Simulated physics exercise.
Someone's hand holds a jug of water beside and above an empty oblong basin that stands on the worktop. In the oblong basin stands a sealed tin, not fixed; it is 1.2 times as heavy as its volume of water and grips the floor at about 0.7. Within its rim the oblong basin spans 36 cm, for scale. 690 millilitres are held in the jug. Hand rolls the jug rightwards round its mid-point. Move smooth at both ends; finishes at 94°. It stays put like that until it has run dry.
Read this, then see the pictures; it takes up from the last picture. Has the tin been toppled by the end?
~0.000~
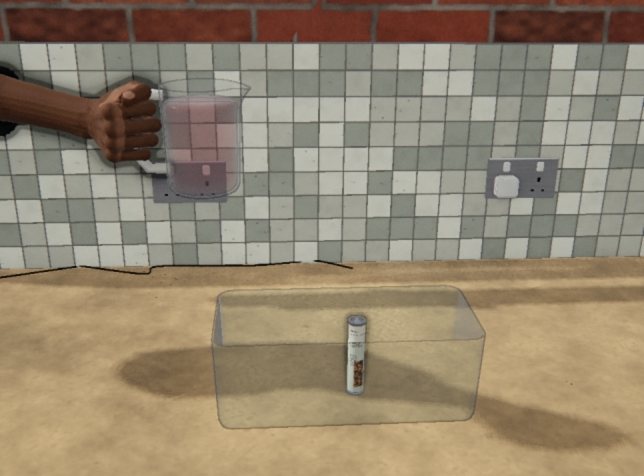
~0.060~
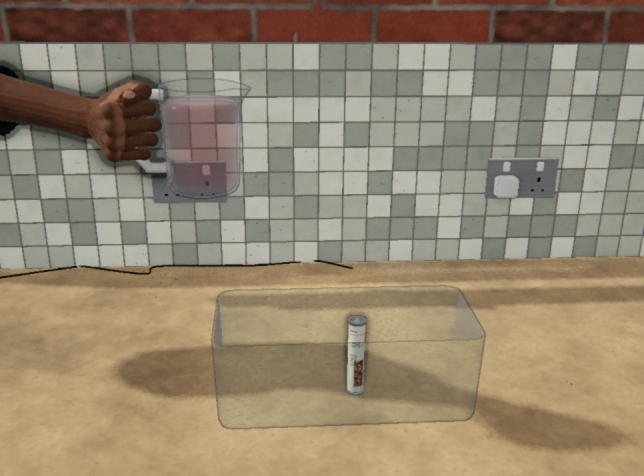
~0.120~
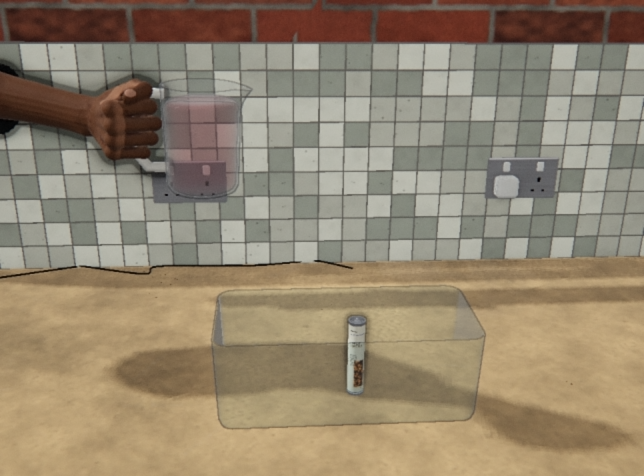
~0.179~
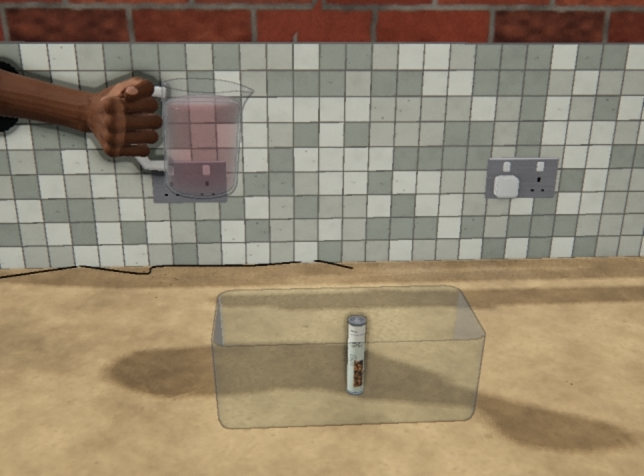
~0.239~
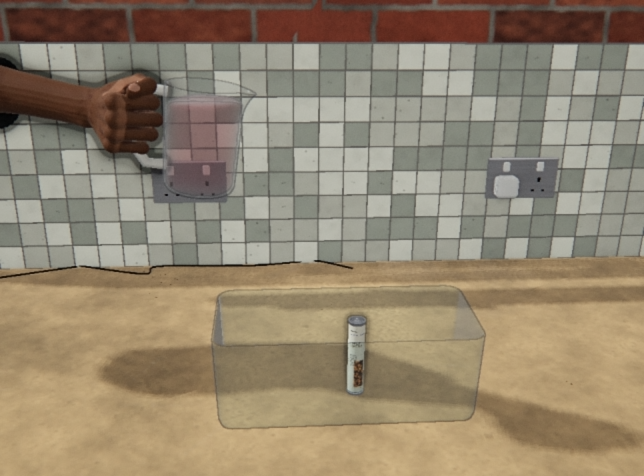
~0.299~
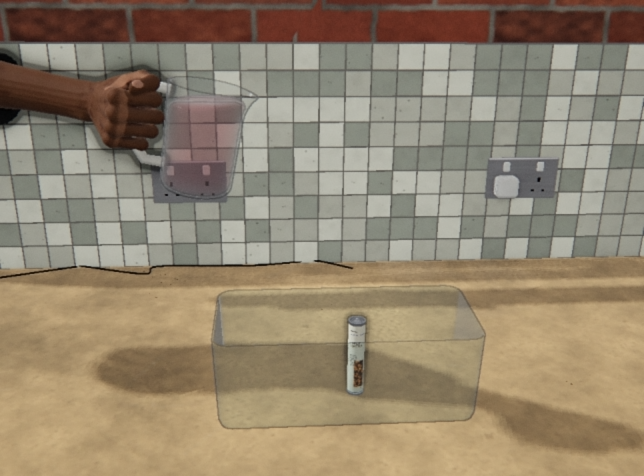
You'll see it capsize.
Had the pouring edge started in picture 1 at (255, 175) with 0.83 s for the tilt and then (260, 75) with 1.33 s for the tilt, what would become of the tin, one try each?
In the first try it remains standing; in the second it comes down.
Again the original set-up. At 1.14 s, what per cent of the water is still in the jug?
50 %.
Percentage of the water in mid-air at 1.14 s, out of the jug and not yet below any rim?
Estimate: About 26 in a hundred.
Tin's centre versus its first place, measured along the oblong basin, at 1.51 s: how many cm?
Estimate: Around 10 cm.
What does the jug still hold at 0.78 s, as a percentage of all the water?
Near 90 in a hundred.
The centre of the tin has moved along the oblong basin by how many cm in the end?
Around 9.5 cm.
After 0.78 s the tilt is 55° and 89 per cent is still to pour; the tin stands where it began.
After 1.14 s the tilt is 86° and 50 per cent is still to pour; the tin leans 12°.
After 1.51 s the tilt is 94° and 13 per cent is still to pour; the tin lies on its side.
After 1.91 s the tilt is 94° and 3 per cent is still to pour; the tin lies on its side.
In the end the tin lies on its side.
